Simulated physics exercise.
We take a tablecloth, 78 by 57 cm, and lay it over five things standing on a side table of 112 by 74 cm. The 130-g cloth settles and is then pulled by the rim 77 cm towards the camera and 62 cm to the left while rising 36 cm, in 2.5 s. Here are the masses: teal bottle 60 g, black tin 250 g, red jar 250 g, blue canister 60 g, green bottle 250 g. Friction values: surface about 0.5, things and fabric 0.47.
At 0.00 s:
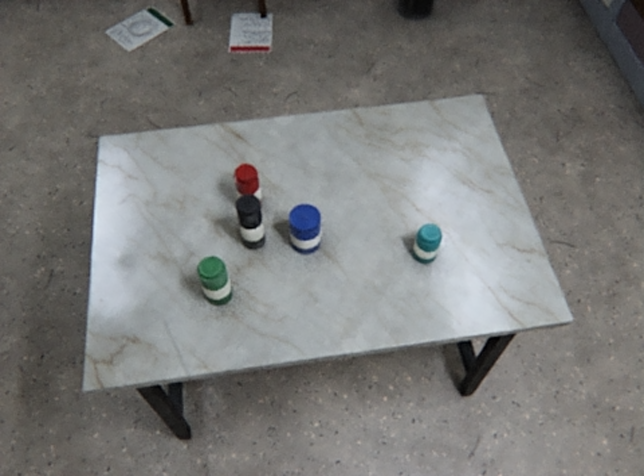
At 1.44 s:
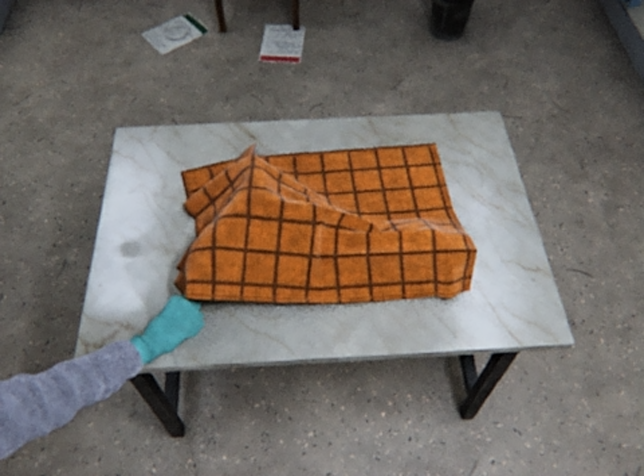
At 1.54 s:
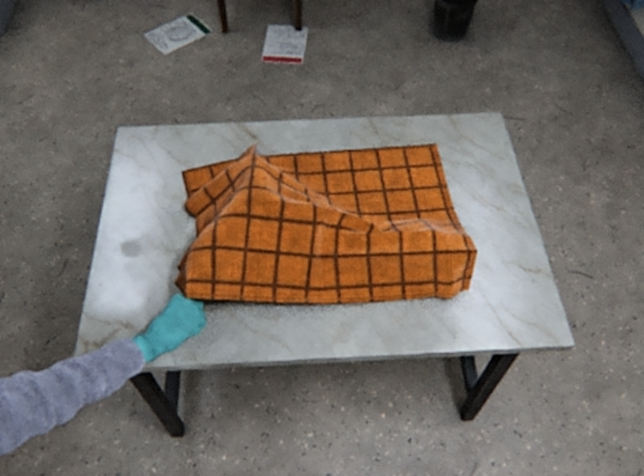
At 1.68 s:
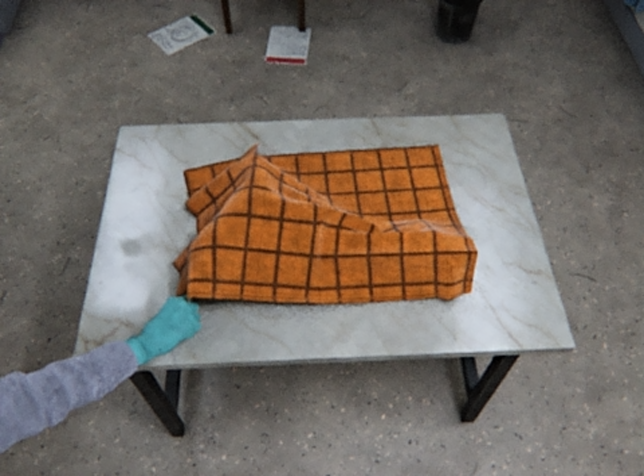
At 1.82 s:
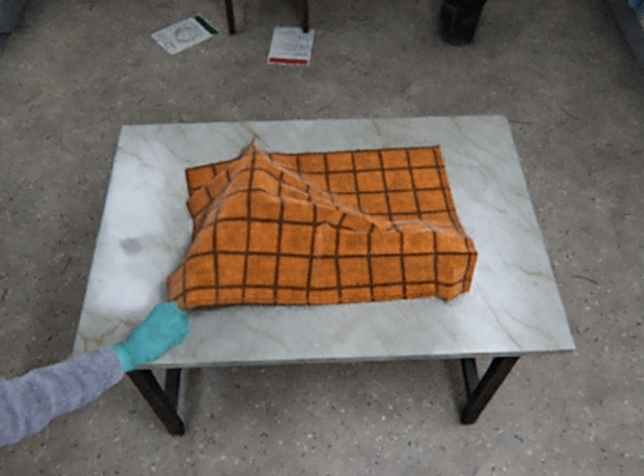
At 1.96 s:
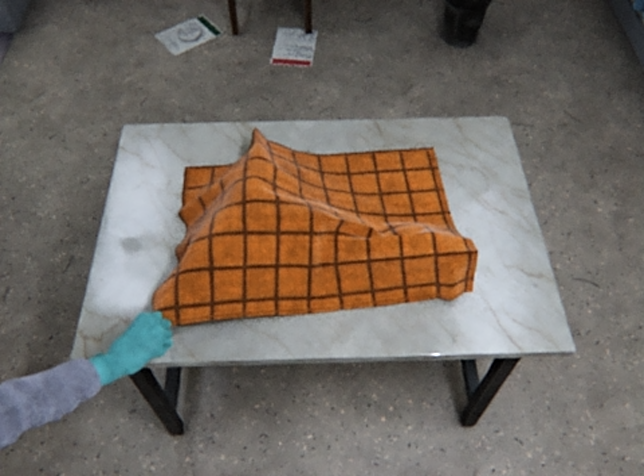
An orange checked cloth covered the bottles and jars that had stood on a marble-topped table, and a teal-gloved hand, nearly still at first, then pulled its near left corner outward to the left.
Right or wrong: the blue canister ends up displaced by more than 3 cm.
Right.
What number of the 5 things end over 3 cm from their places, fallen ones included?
1.
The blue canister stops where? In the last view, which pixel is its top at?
You'll find it ending up somewhere near (277, 266).
After 2.5 s, middle of the tablecloth at (233, 270); blue canister on its side, 10 cm off its start.
After 3.0 s, middle of the tablecloth at (125, 400); blue canister on its side, 11 cm off its start, green bottle 2 cm off its start.
After 3.5 s, middle of the tablecloth at a place out of view; blue canister on its side, 12 cm off its start at (277, 265), green bottle 2 cm off its start at (214, 260).
After 4.0 s, middle of the tablecloth at a place out of view; blue canister on its side, 12 cm off its start, green bottle 2 cm off its start.
After 4.8 s, middle of the tablecloth at a place out of view; blue canister on its side, 12 cm off its start at (277, 266), green bottle 2 cm off its start at (215, 258).
